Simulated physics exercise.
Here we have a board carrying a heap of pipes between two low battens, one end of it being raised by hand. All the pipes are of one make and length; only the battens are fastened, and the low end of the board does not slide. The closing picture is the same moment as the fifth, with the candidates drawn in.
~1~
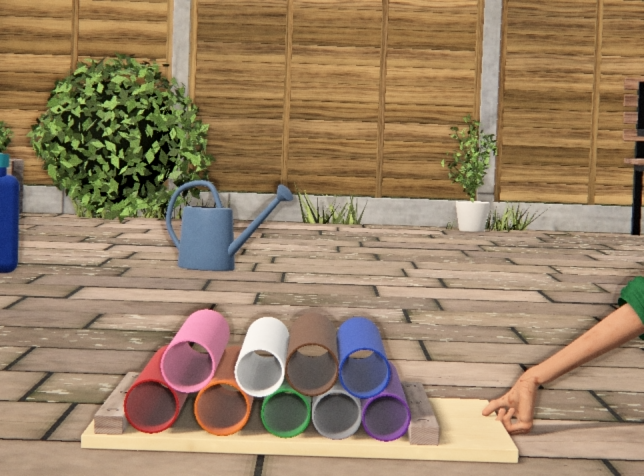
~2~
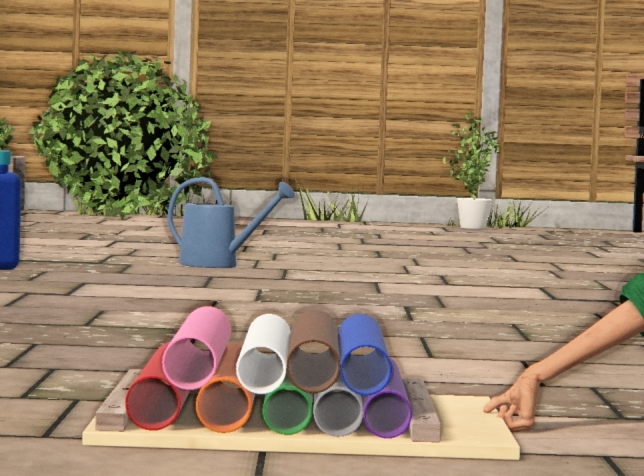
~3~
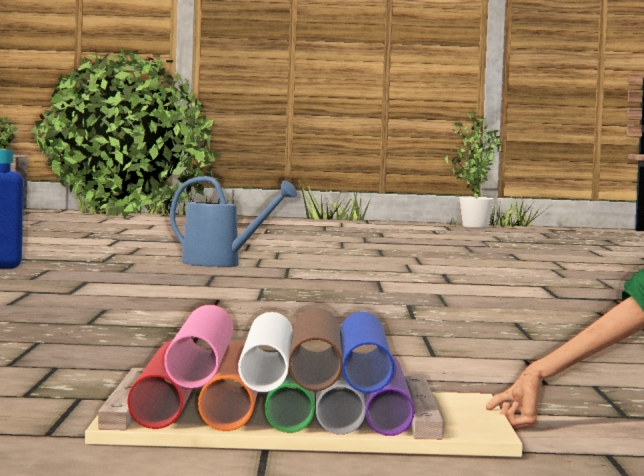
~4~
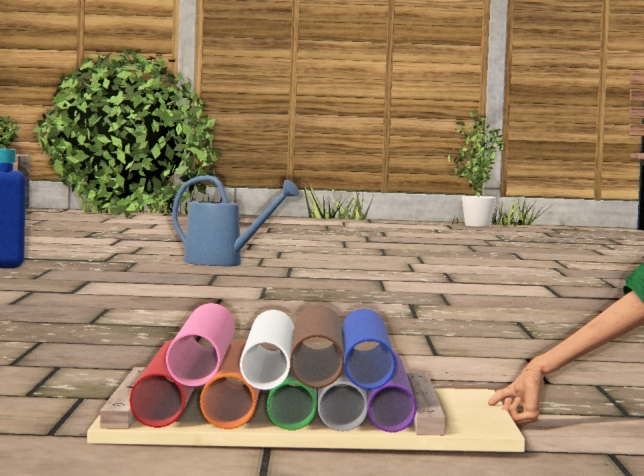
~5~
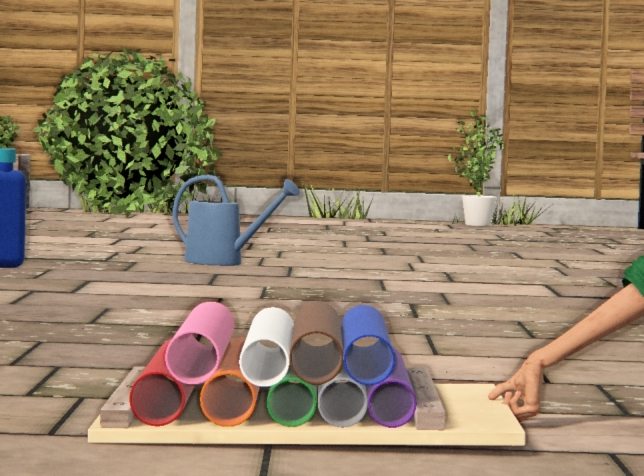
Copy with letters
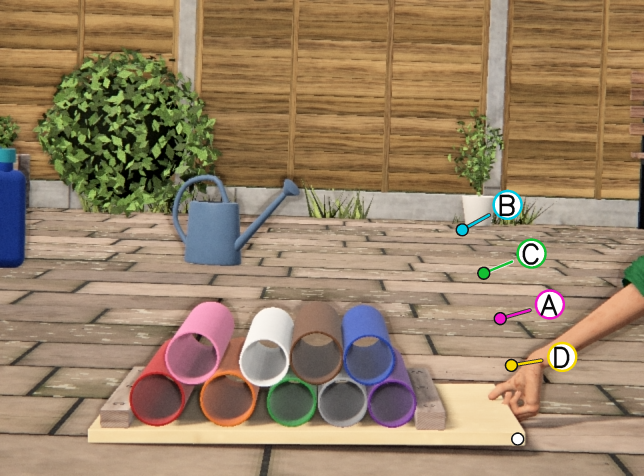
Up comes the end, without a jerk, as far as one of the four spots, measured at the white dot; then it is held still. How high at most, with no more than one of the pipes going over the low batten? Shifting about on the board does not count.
The highest mark that will do is C.
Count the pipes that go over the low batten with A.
The count is none.
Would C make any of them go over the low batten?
At C: No.
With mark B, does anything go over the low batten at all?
Yes.
On the copy, A at (500, 319); B at (462, 230); C at (484, 273); D at (511, 366); the white dot at (517, 439).
On C. First, board at 15°.
Then, board at 24°.
Finally, board at 24°, none over the low batten.
By contrast, A none over the low batten; B four over the low batten (pink, blue, brown, white); D none over the low batten.
